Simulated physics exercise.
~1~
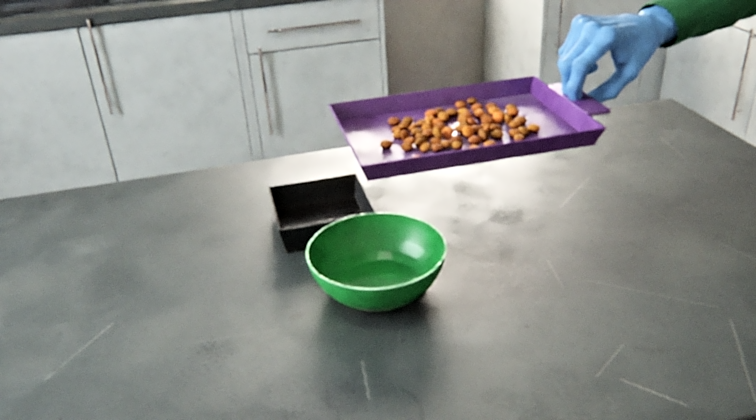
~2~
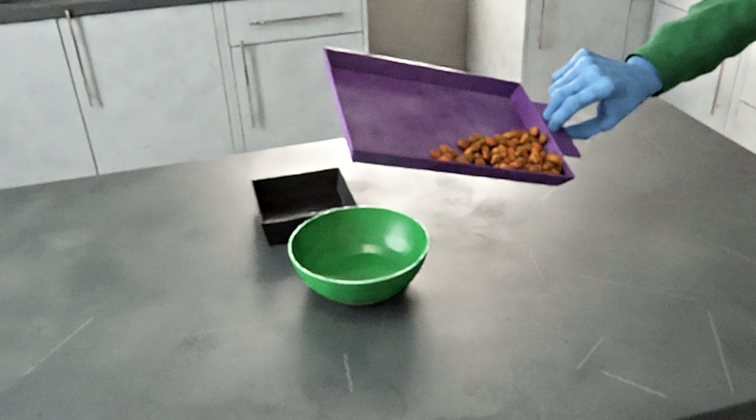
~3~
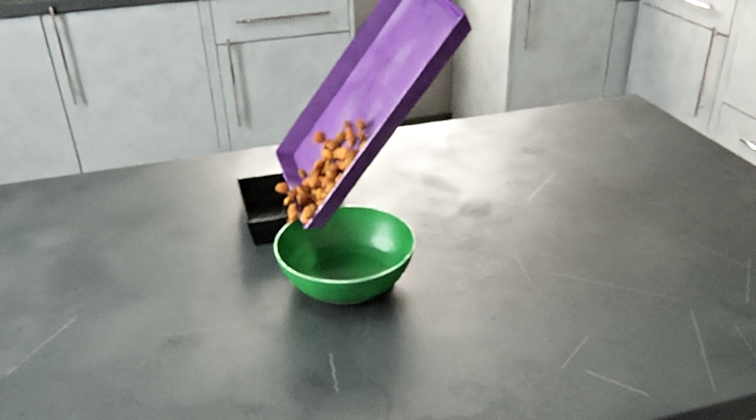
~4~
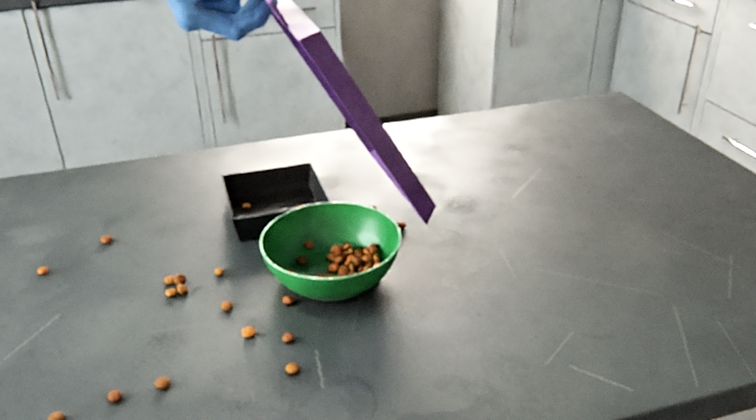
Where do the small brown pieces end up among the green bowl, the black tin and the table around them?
The green bowl holds a large share of the pieces, and a good share also lies scattered on the table. Hardly any land in the black tin.
